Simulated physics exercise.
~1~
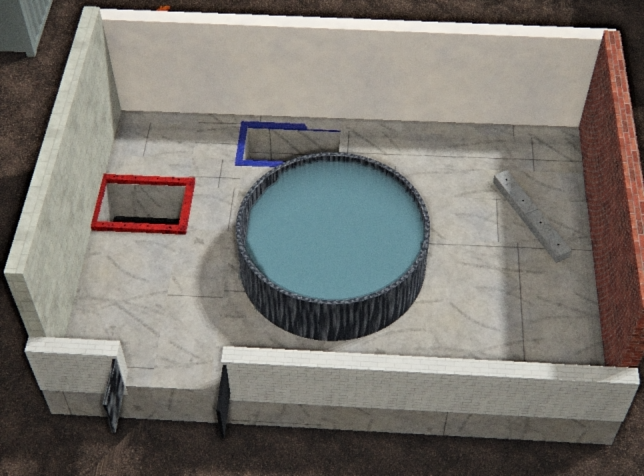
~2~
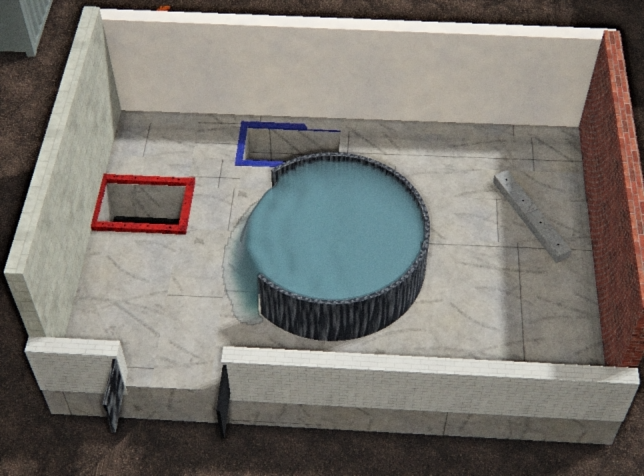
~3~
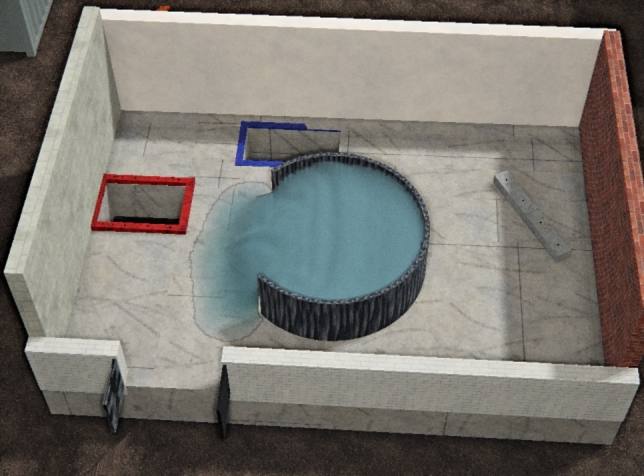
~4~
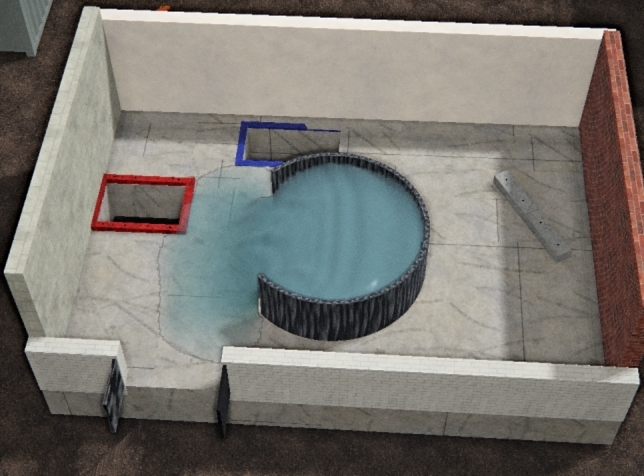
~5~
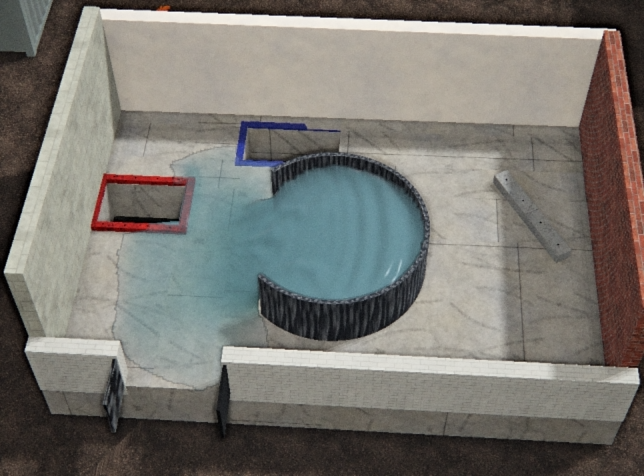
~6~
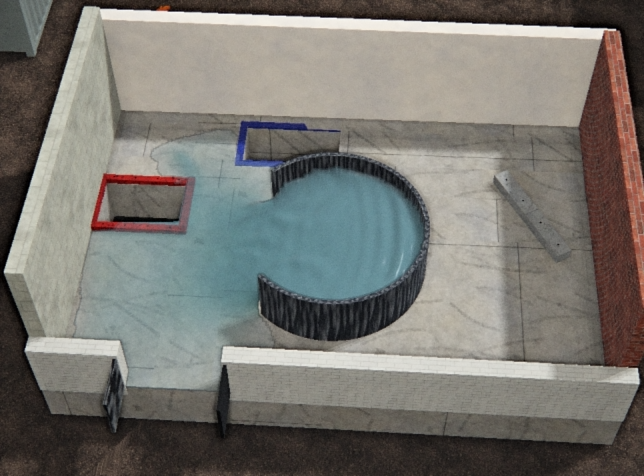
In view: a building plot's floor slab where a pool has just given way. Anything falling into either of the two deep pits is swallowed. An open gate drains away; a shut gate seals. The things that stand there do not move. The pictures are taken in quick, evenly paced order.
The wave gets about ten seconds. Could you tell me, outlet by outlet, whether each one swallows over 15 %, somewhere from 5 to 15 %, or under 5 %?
In the end the gate clears fifteen per cent; the red pit clears fifteen per cent; the blue pit holds five to fifteen per cent.
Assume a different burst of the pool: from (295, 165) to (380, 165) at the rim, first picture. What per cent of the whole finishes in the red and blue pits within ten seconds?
Out of every hundred parts, red takes 0 and blue takes 60.
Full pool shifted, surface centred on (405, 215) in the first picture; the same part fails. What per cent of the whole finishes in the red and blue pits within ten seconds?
The red pit gets 25 per cent and the blue pit 15 per cent.
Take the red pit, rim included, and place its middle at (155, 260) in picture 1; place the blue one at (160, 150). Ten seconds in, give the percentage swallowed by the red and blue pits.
Of everything, red catches 35 per cent while blue catches 30 per cent.
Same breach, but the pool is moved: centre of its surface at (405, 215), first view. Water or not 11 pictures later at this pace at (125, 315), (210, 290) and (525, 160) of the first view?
In turn: Awash, under water, free of water.
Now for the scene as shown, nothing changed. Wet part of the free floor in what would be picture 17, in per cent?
Estimate: Near 35 %.
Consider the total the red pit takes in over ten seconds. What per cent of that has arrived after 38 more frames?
By my reckoning, 95 percent.
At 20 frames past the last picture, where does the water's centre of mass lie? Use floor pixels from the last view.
At roughly (217, 271).
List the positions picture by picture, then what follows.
The first frame shows the pool at (333, 228) is whole and still.
In the second frame, the front is at a hidden place, out from the gap at (244, 248).
In the third frame, the front is at (239, 188), out from the gap at (244, 248).
In the fourth frame, water pours out at (244, 250) and has run to (234, 171).
In the fifth frame, the front is at a hidden place, out from the gap at (244, 251).
In the sixth frame, the front is at a hidden place, out from the gap at (244, 251).
A moment on, water covers 35 % of the floor; the gate 1 %, the red pit 6 %, the blue pit 1 %.
Next, water covers 35 % of the floor; the gate 3 %, the red pit 14 %, the blue pit 1 %.
Then, water covers 45 % of the floor; the gate 9 %, the red pit 24 %, the blue pit 1 %.
Later, water covers 60 % of the floor; the gate 17 %, the red pit 31 %, the blue pit 4 %.
In the end, water covers 75 % of the floor; the gate 25 %, the red pit 32 %, the blue pit 9 %.
